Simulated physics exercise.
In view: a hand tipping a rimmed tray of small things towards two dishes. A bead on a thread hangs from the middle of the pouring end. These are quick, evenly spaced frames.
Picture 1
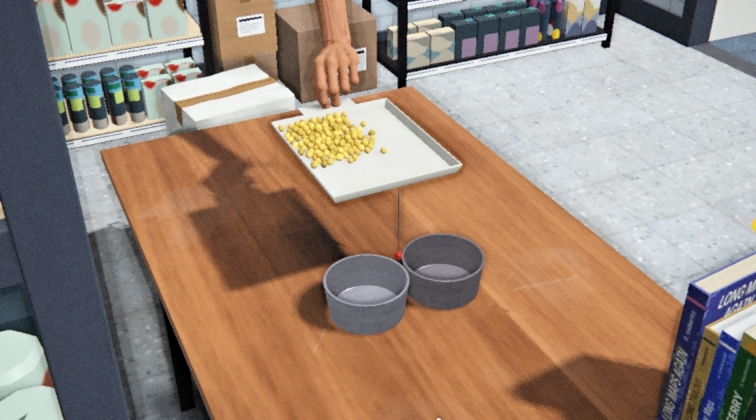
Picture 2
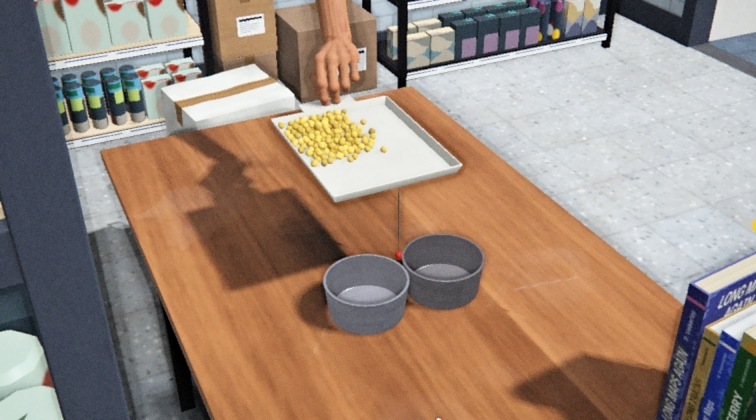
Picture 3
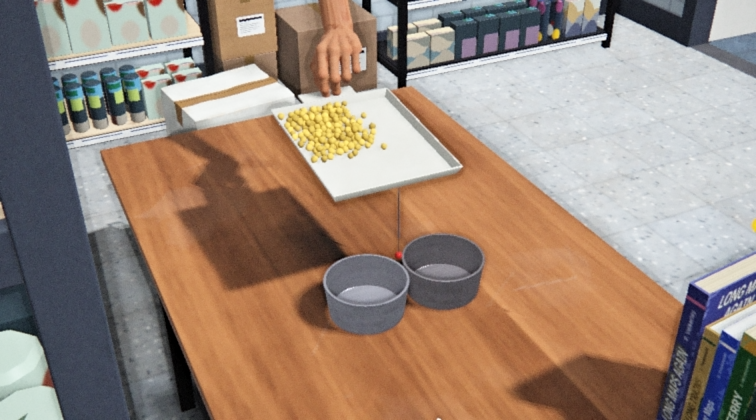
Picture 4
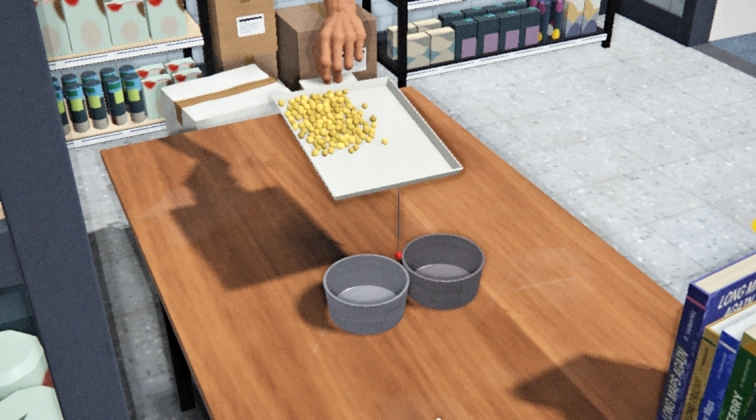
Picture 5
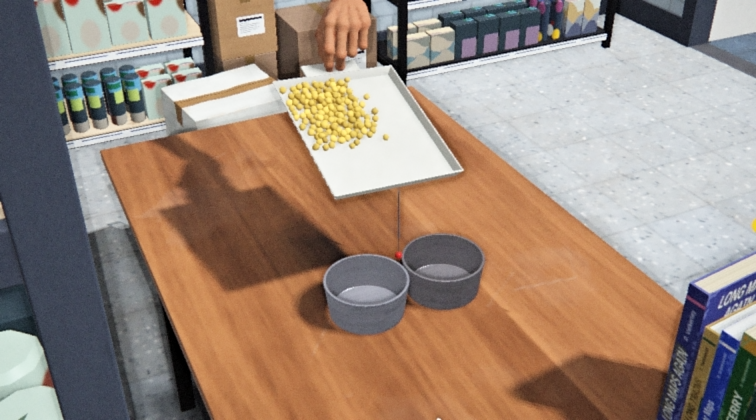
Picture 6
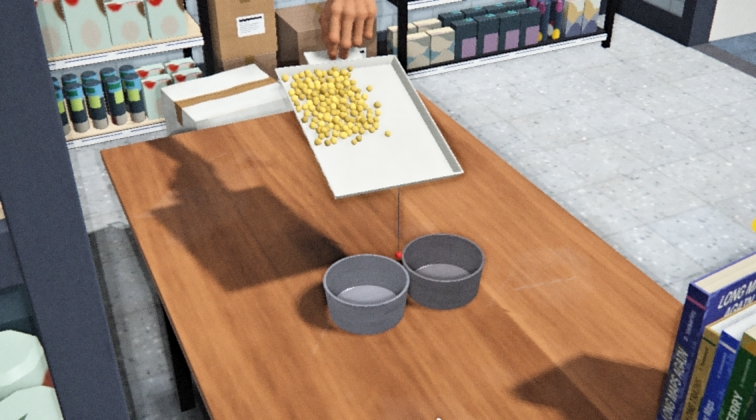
A hand raises the far end of a white tray of yellow balls above two gray dishes.
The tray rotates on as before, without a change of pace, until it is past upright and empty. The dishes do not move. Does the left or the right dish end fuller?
More goes to the right dish.
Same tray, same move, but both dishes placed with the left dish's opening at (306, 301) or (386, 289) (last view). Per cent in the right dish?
Near 20 % and 40 %.
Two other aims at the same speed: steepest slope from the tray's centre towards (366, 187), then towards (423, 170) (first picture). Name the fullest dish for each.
First the left dish, then the right one.
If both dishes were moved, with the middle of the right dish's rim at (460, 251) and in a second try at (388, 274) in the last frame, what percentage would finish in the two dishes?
About 40 and 20 per cent.
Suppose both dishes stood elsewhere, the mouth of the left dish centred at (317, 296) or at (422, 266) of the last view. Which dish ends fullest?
One: Right. Two: The dish on the left.
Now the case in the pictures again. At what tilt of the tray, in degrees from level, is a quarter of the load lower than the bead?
At some 80 degrees.
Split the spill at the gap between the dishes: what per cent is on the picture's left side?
Some 20 per cent.
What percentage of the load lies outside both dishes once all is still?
Roughly 50 in a hundred.
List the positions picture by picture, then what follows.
Corners of the pouring end at (336, 194) and (457, 164), level; middle of the load at (332, 137), puffed corn balls; left dish at (385, 316); right dish at (463, 291); bead on its thread at (398, 255), in the first picture.
Corners of the pouring end at (336, 194) and (457, 164), level; middle of the load at (331, 135), in the second picture.
Corners of the pouring end at (336, 193) and (457, 165), tipped barely, lowest at the right corner; middle of the load at (332, 129), in the third picture.
Corners of the pouring end at (337, 193) and (458, 167), tipped a little, lowest at the right corner; middle of the load at (332, 119), in the fourth picture.
Corners of the pouring end at (337, 192) and (458, 168), tipped clearly, lowest at the right corner; middle of the load at (334, 110), in the fifth picture.
Corners of the pouring end at (338, 192) and (458, 170), tipped clearly, lowest at the right corner; middle of the load at (336, 102); left dish at (385, 316); right dish at (463, 291), in the sixth picture.
Soon after the last picture, tray tipped steeply; most on the tray; about a quarter in the air.
A little later, tray tipped past a quarter turn; a small part on the tray; a small part in the left dish; about a quarter in the right dish; about half outside both; a small part in the air.
Later still, tray tipped past a quarter turn; a small part in the left dish; about a third in the right dish; about half outside both.
At rest, tray tipped past a quarter turn; a small part in the left dish; about a third in the right dish; about half outside both.
